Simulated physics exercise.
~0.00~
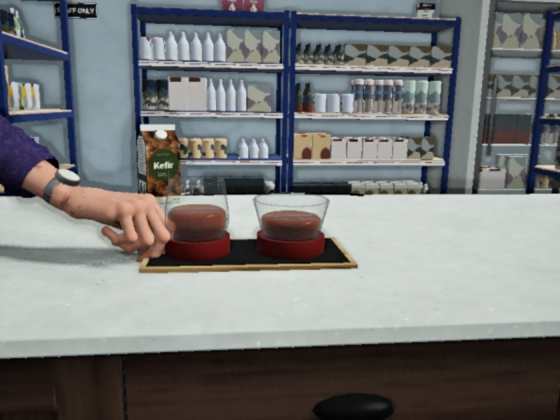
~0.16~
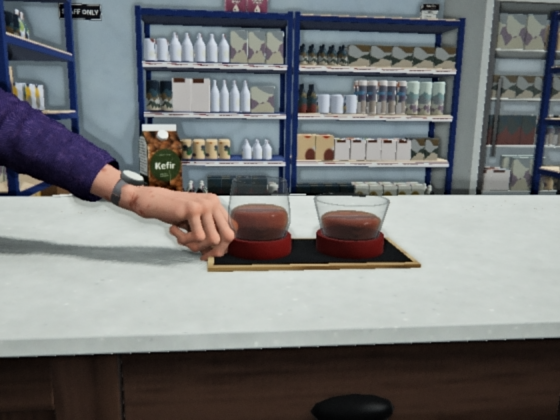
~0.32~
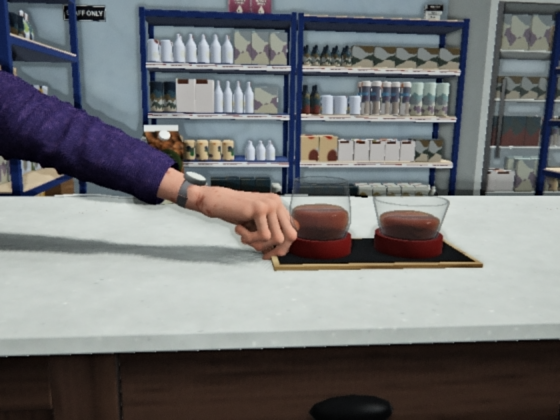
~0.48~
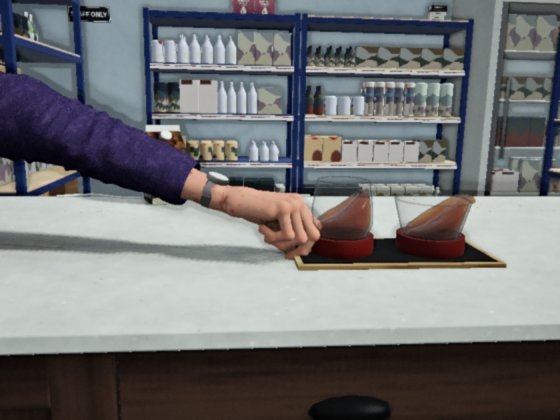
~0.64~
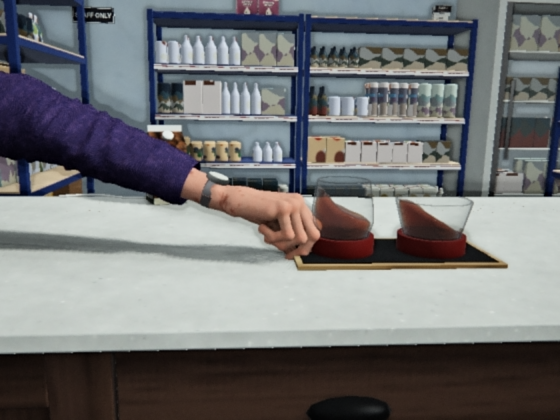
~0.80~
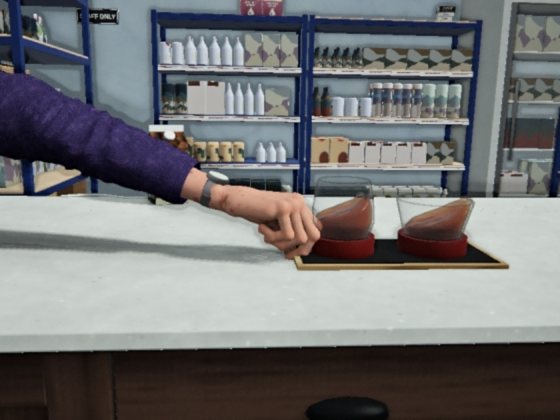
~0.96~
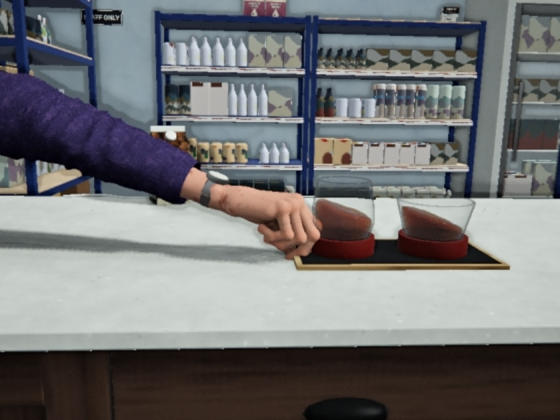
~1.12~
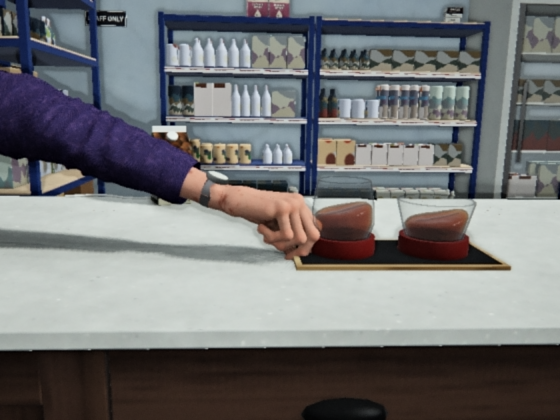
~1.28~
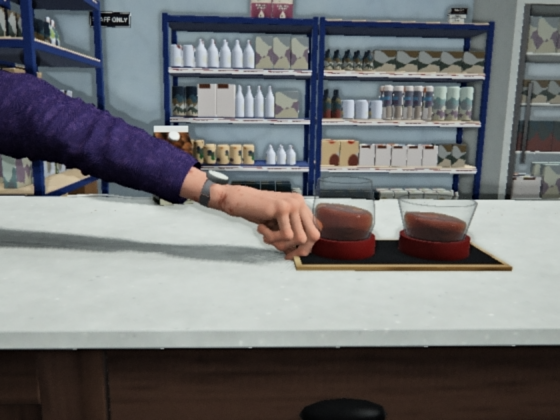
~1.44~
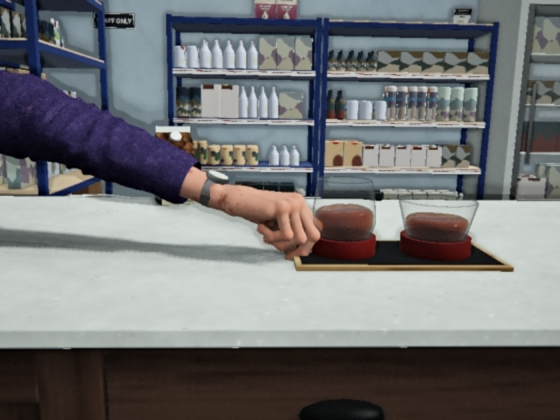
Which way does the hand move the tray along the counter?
The hand slides the tray to the right before it comes to a stop.
On a counter, a hand slides a tray right and stops, and the sloshing tea settles.
